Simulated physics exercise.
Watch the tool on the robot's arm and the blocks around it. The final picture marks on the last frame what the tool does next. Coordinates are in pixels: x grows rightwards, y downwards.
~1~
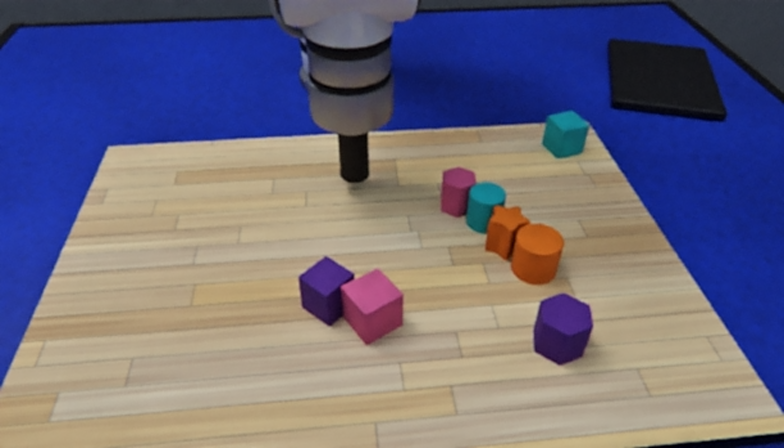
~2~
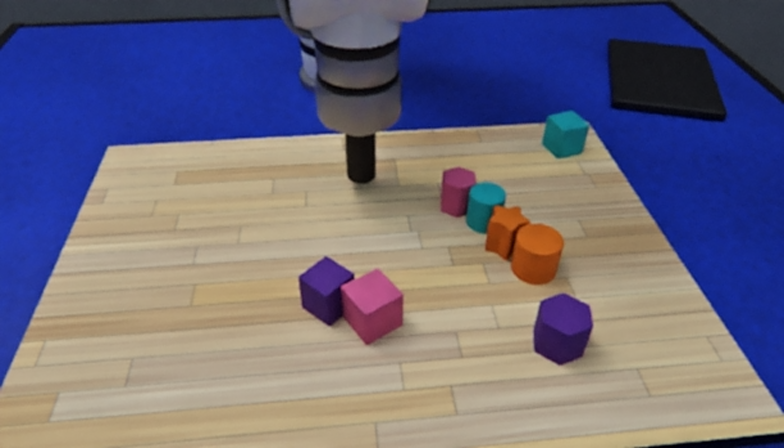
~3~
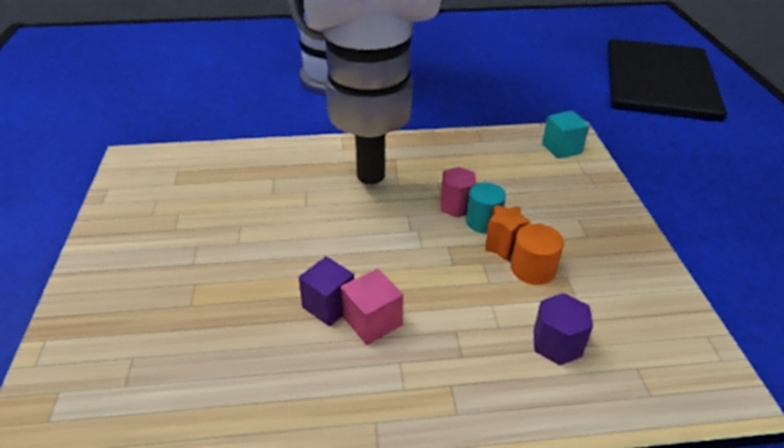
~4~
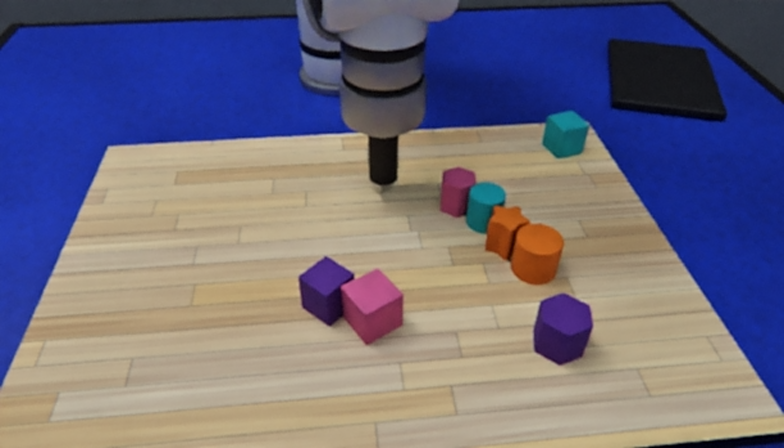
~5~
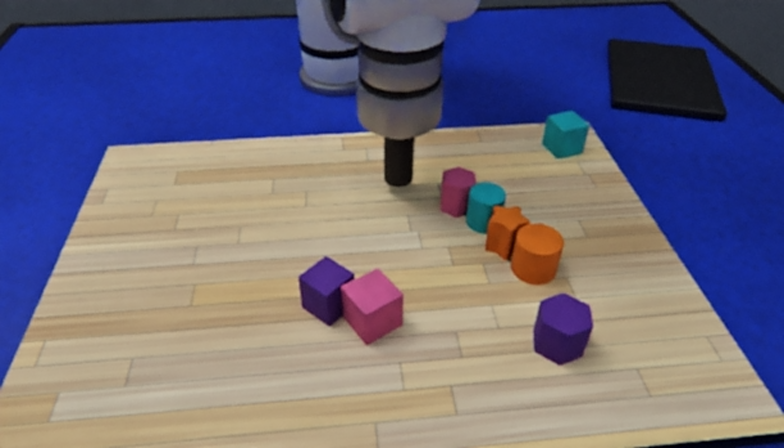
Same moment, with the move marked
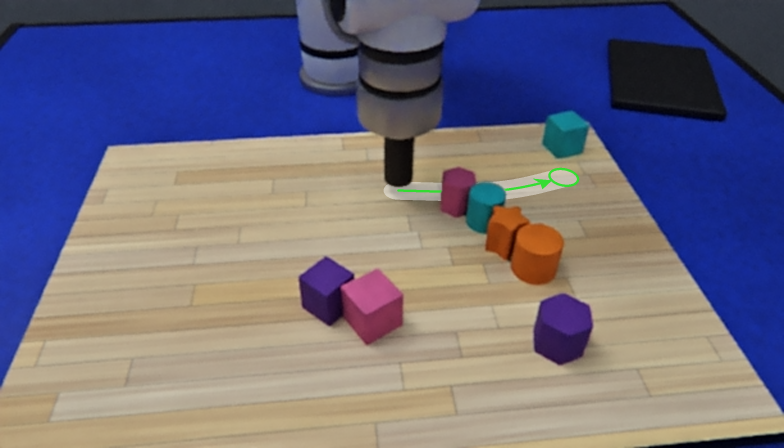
A robot arm with a black tool tip slides slowly to the right along the far side of a wooden board, starting left of a slanting row of pink, turquoise and orange blocks. The tip moves closer to the pink block, while every block on the board stays still.
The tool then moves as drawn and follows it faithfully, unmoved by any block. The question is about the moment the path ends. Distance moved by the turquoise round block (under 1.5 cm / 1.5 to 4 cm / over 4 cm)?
It is going to finish 1.5 to 4 cm from where it is now.
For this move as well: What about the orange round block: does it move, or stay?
It travels a centimetre or more.
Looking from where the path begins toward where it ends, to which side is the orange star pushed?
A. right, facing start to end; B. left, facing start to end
Choice A: Right, facing start to end.
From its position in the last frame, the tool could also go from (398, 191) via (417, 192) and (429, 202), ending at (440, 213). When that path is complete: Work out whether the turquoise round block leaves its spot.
It does get moved.
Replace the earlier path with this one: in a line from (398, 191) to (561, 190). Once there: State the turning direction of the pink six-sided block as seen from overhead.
The turn is clockwise.
The line goes from (398, 191) through (486, 192) to (564, 177).
The first path, step by step. One third of the way, tool (458, 180); pink six-sided block (480, 178); turquoise round block (500, 197); orange star (510, 219).
Two thirds of the way, tool (516, 177); pink six-sided block (513, 181), turned 55° clockwise; turquoise round block (513, 203); orange star (515, 226); orange round block (547, 248).
At the end, tool (567, 165); pink six-sided block (513, 181), turned 55° clockwise; turquoise round block (513, 203); orange star (515, 226); orange round block (547, 248).
